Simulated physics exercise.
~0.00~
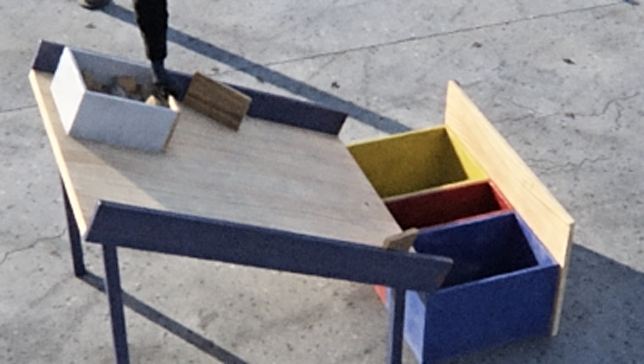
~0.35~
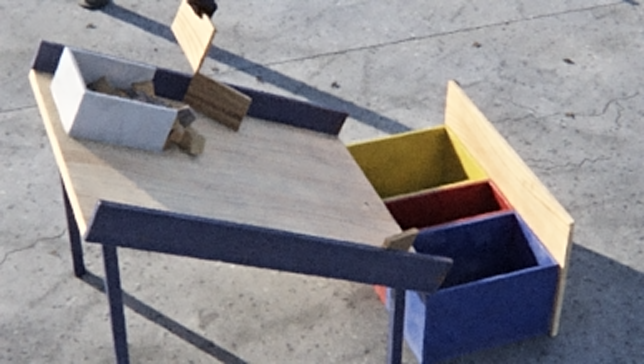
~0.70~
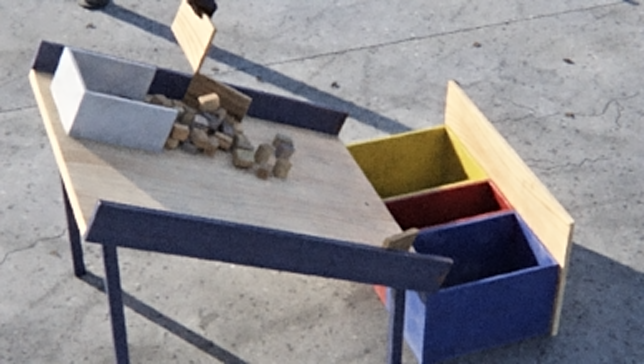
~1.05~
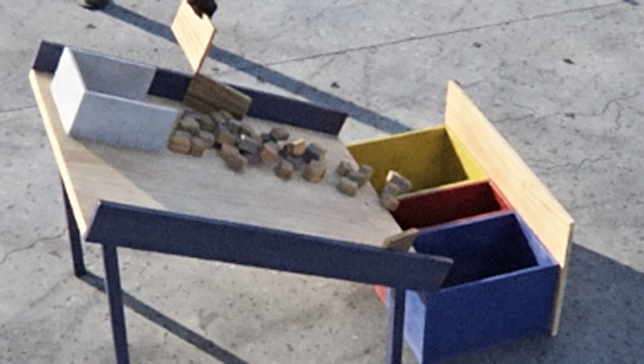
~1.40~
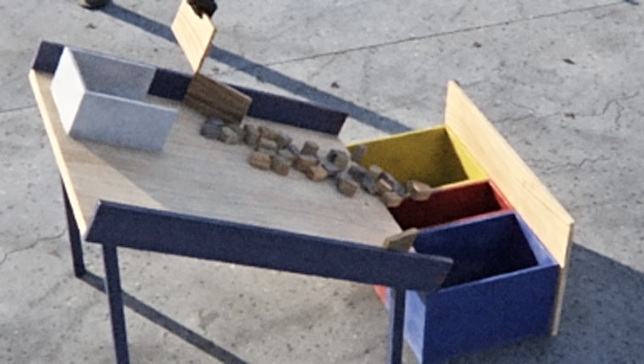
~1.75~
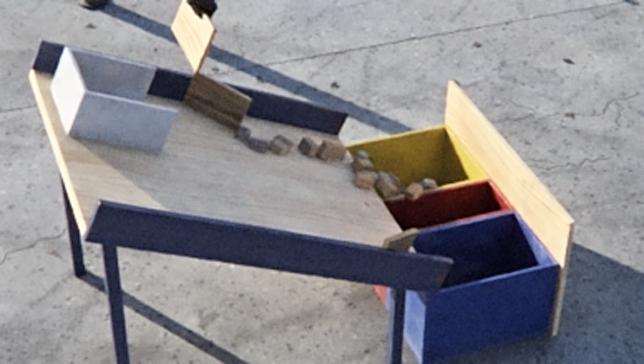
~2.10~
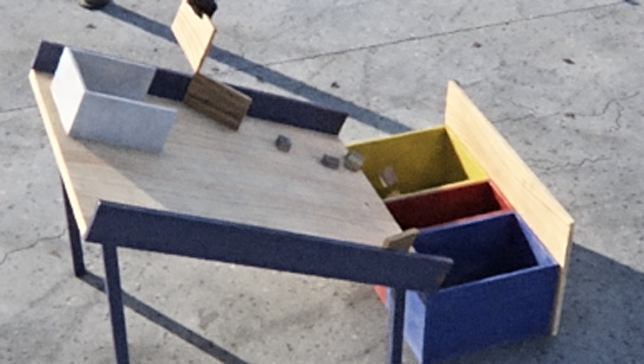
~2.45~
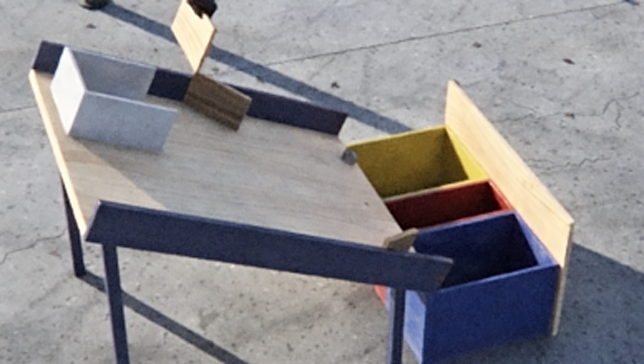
Small wooden blocks tumbled out of a white box when a dark-clad figure's hand lifted its wooden gate, slid rightward down a tilted table past an angled board, and dropped off toward the yellow and red bins until the tabletop was bare.
